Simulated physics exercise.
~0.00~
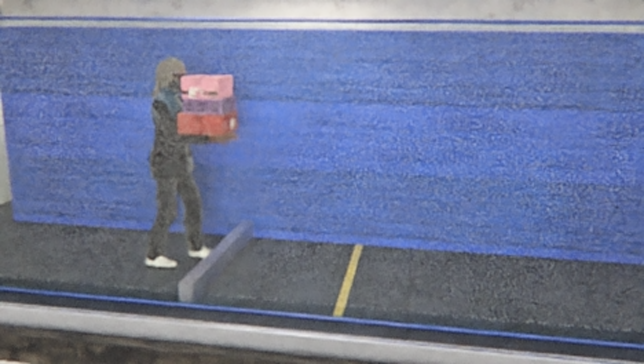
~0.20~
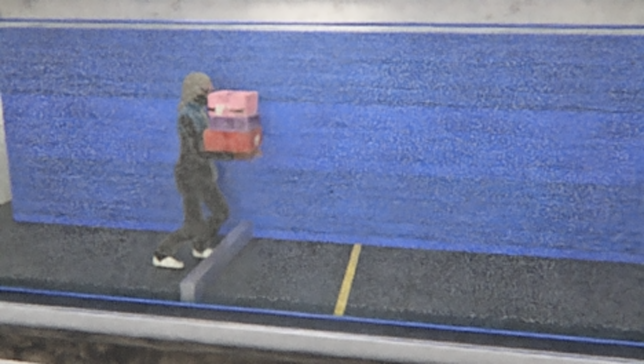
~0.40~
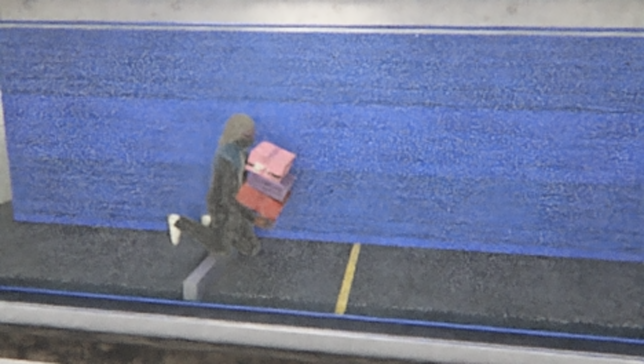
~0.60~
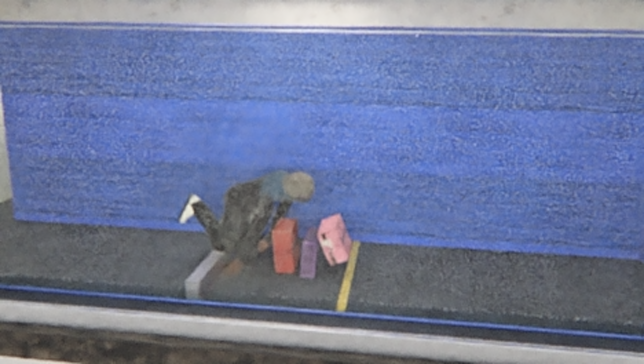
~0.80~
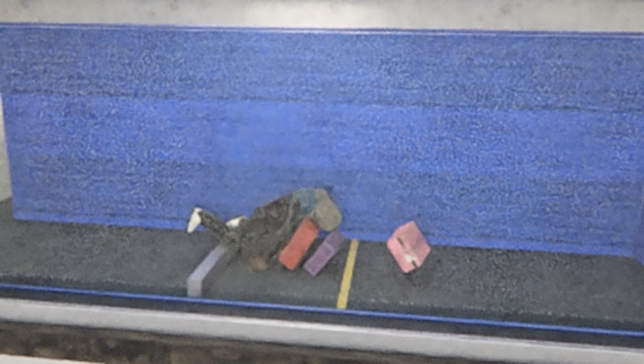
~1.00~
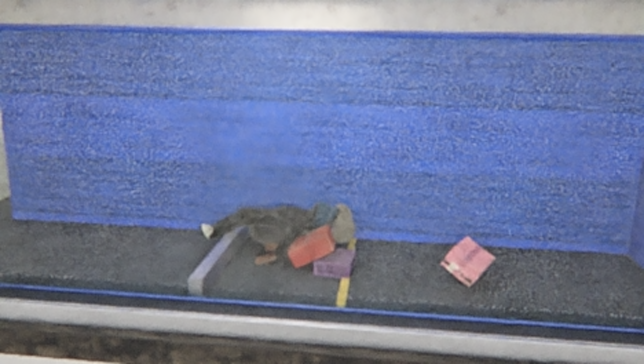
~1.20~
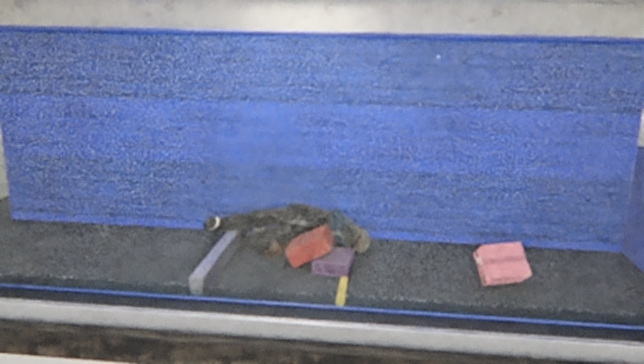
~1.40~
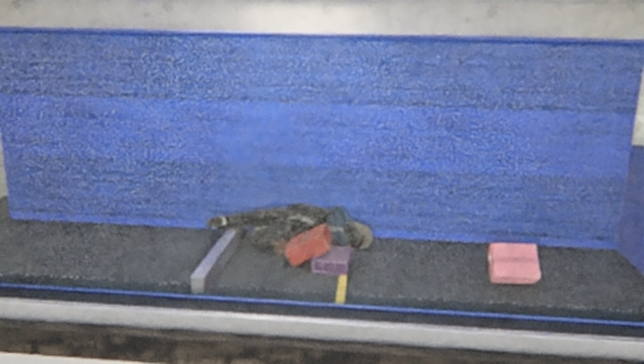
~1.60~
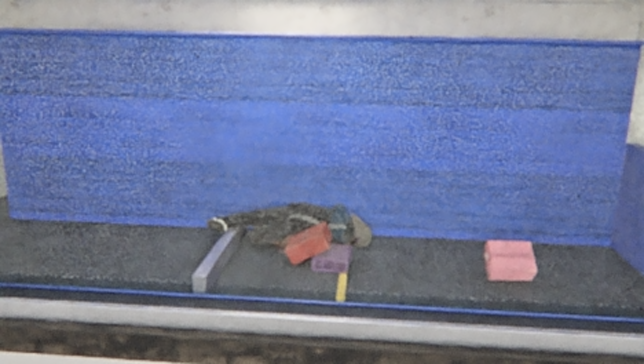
A person carrying three boxes trips over a low rail, falls flat and scatters them.
